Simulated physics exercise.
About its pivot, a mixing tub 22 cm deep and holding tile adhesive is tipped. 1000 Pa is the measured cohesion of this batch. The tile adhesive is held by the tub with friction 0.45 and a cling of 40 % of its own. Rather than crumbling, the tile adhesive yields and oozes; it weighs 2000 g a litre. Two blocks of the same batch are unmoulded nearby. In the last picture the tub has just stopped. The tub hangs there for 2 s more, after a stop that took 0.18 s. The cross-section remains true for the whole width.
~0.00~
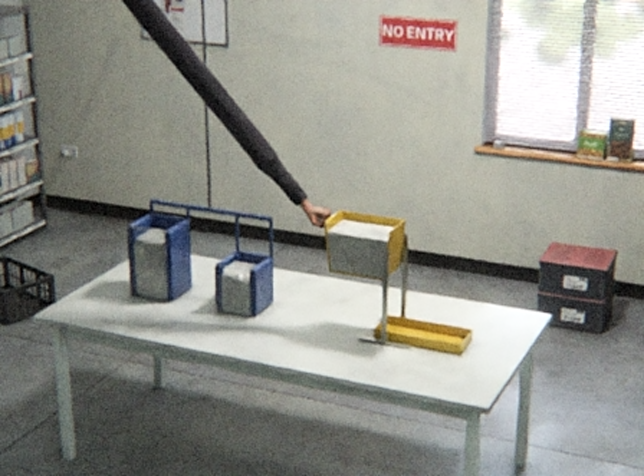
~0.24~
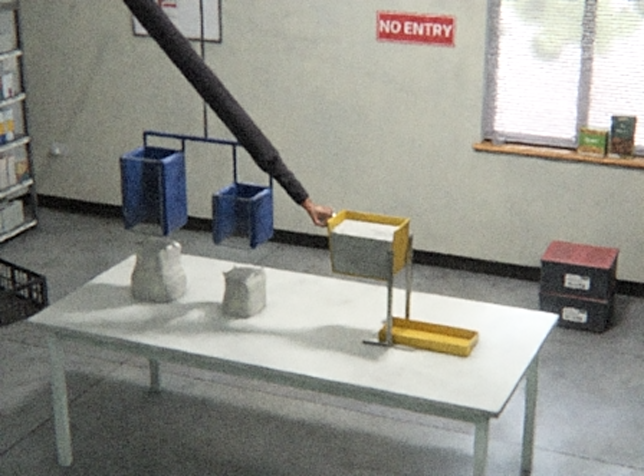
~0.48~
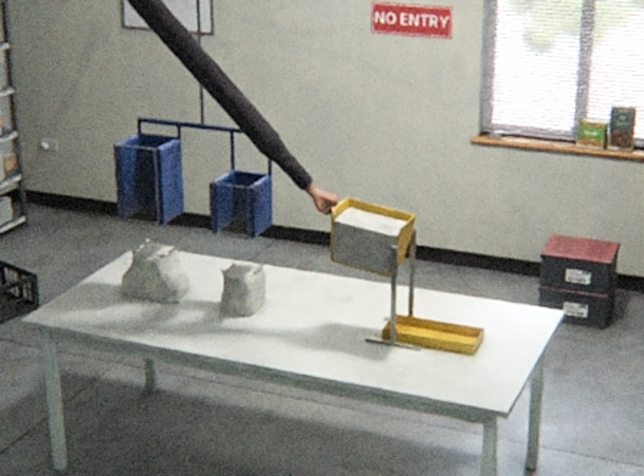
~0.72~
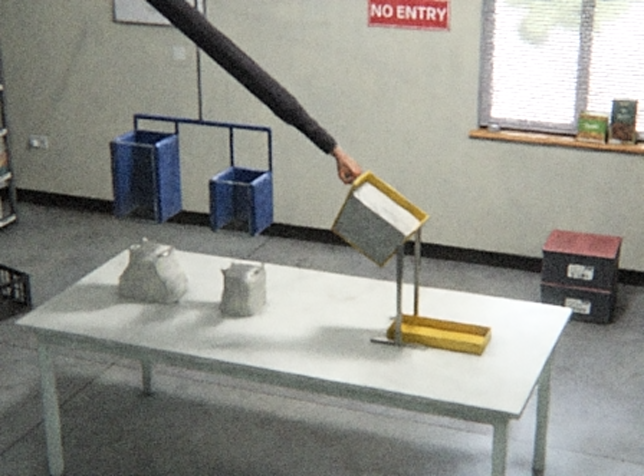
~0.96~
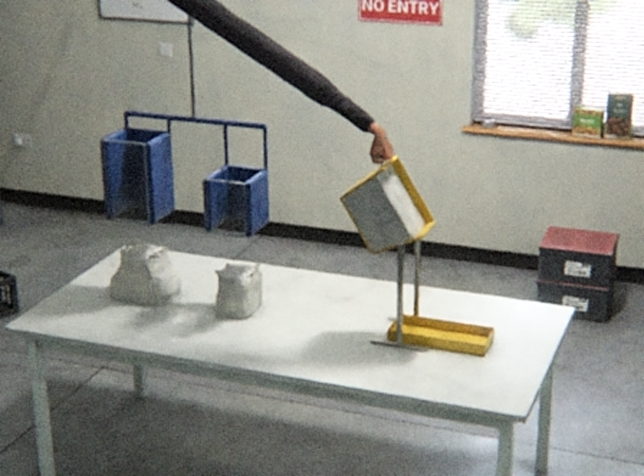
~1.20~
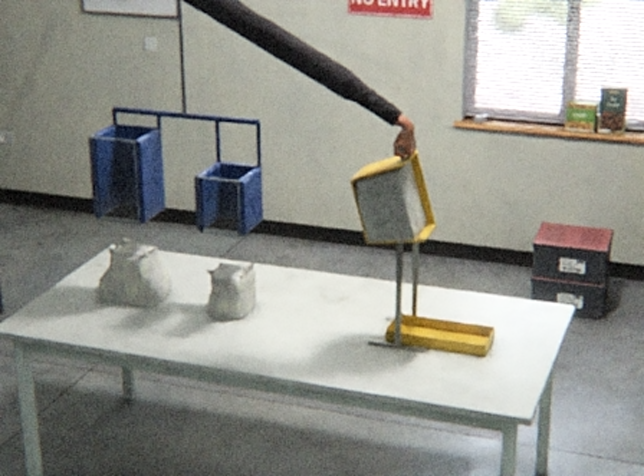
Blue moulds rise off two grey blocks on a white table, and the taller left block slumps somewhat while the smaller keeps its shape; then a dark-sleeved arm steadily tilts a yellow-rimmed tub of grey material steeply to the right.
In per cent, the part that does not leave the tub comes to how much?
The part that stays comes to roughly 100 %.
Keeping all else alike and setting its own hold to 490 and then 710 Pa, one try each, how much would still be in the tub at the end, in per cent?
Going in order, it's 65 % and then 70 %.
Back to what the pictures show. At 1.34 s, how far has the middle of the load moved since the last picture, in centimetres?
Something like 1 cm, give or take.
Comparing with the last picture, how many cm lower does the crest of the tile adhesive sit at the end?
1 cm.
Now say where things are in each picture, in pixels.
Handle-side rim at (326, 223), tilt 0 degrees; crest of the tile adhesive at (331, 232); block heights 30 cm, 19 cm (left to right), in the first picture.
Handle-side rim at (329, 223), tilt 0 degrees; crest of the tile adhesive at (334, 232); block heights 26 cm, 19 cm (left to right), in the second picture.
Handle-side rim at (333, 211), tilt 7 degrees; crest of the tile adhesive at (337, 221); block heights 22 cm, 19 cm (left to right), in the third picture.
Handle-side rim at (355, 185), tilt 32 degrees; crest of the tile adhesive at (354, 195); block heights 22 cm, 19 cm (left to right), in the fourth picture.
Handle-side rim at (384, 170), tilt 58 degrees; crest of the tile adhesive at (376, 178); block heights 22 cm, 19 cm (left to right), in the fifth picture.
Handle-side rim at (404, 166), tilt 74 degrees; crest of the tile adhesive at (396, 174); block heights 22 cm, 19 cm (left to right), in the sixth picture.
After 1.34 s, the tub is at 74 degrees and holds 100 %.
After 1.51 s, the tub is at 74 degrees and holds 100 %.
After 1.68 s, the tub is at 74 degrees and holds 100 %.
After 1.85 s, the tub is at 74 degrees and holds 100 %.
After 3.20 s, the tub is at 74 degrees and holds 100 %.
